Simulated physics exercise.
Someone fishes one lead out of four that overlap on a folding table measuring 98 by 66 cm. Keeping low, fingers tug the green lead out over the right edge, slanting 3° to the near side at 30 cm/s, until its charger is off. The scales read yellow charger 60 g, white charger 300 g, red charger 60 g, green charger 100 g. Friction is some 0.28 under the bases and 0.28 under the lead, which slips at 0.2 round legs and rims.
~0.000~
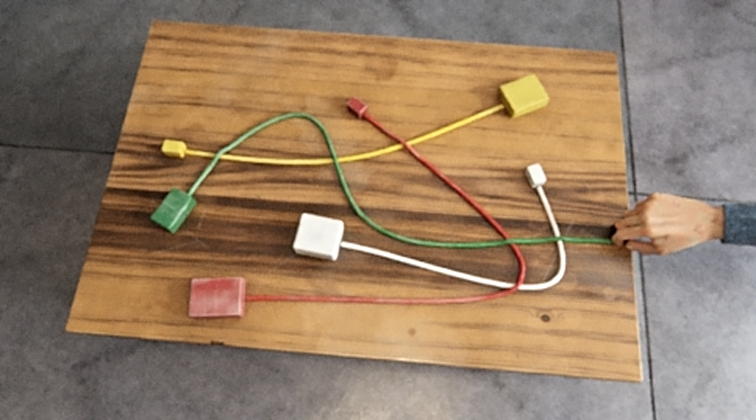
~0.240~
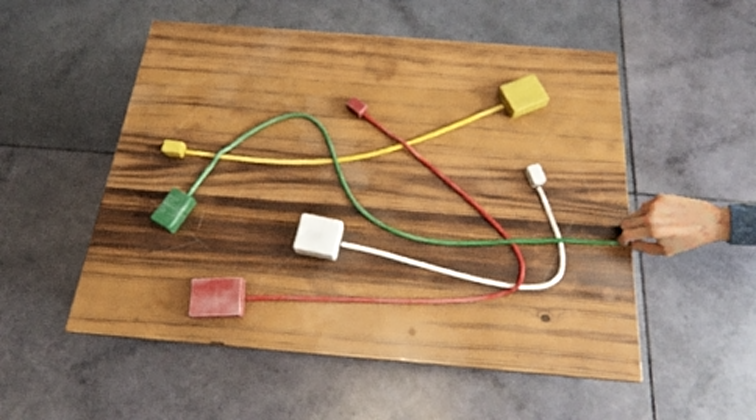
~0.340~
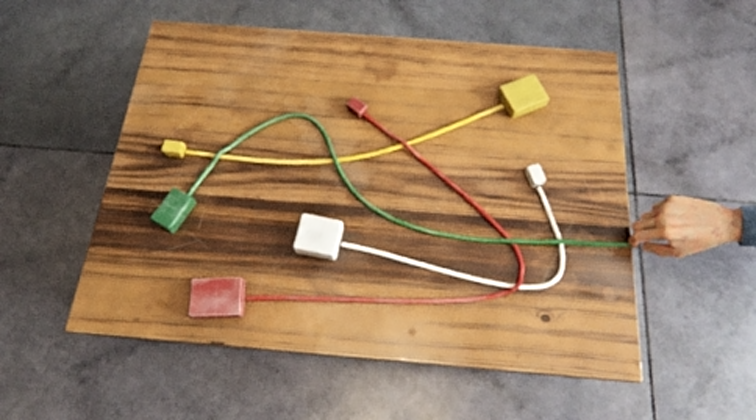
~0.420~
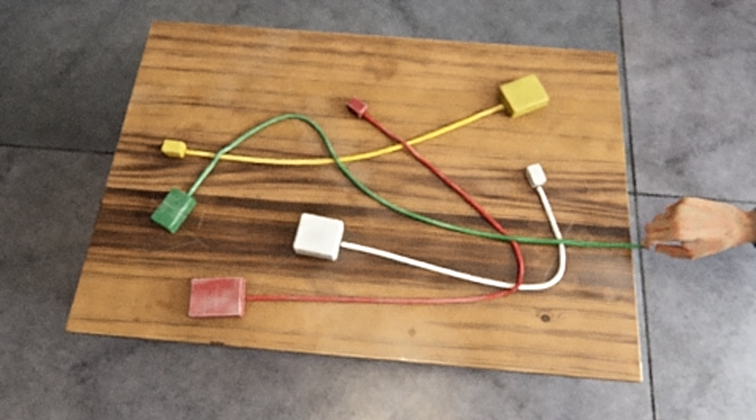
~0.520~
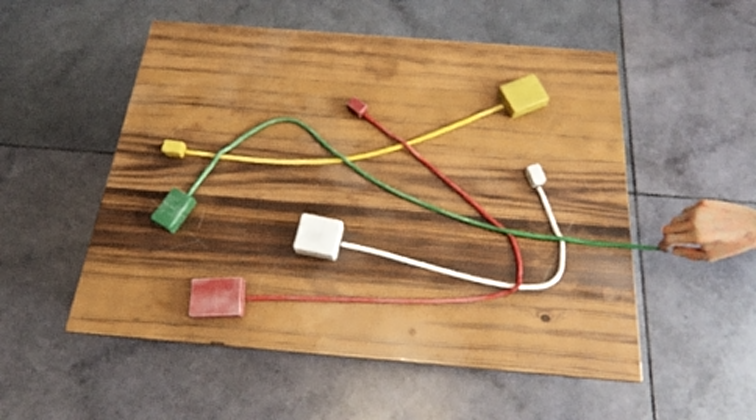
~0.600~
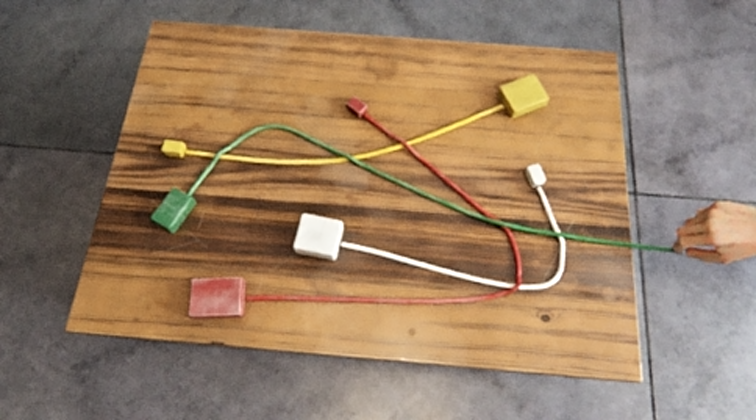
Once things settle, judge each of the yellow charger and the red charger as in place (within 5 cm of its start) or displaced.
One by one: The yellow charger shows no real shift; the red charger shows no real shift.
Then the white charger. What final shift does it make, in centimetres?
White charger: Around 4 centimetres.
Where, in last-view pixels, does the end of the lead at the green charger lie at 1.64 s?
You'll find it near pixel (290, 218).
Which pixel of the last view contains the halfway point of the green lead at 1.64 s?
The halfway point sits near pixel (572, 244).
By 1.6 s, the green lead's tail end at (290, 218); green charger 17 cm off its start.
By 2.7 s, the green lead's tail end at (479, 213); green charger 52 cm off its start, white charger 4 cm off its start.
By 3.8 s, the green lead has left the top; green charger over the edge, white charger 4 cm off its start at (338, 241), red plug 1 cm off its start at (361, 108).
By 4.8 s, the green lead has left the top; green charger over the edge, white charger 4 cm off its start, red plug 1 cm off its start.
By 5.3 s, the green lead has left the top; yellow charger 0 cm off its start at (525, 92), red charger 0 cm off its start at (216, 296), green charger over the edge, white charger 4 cm off its start at (338, 241).
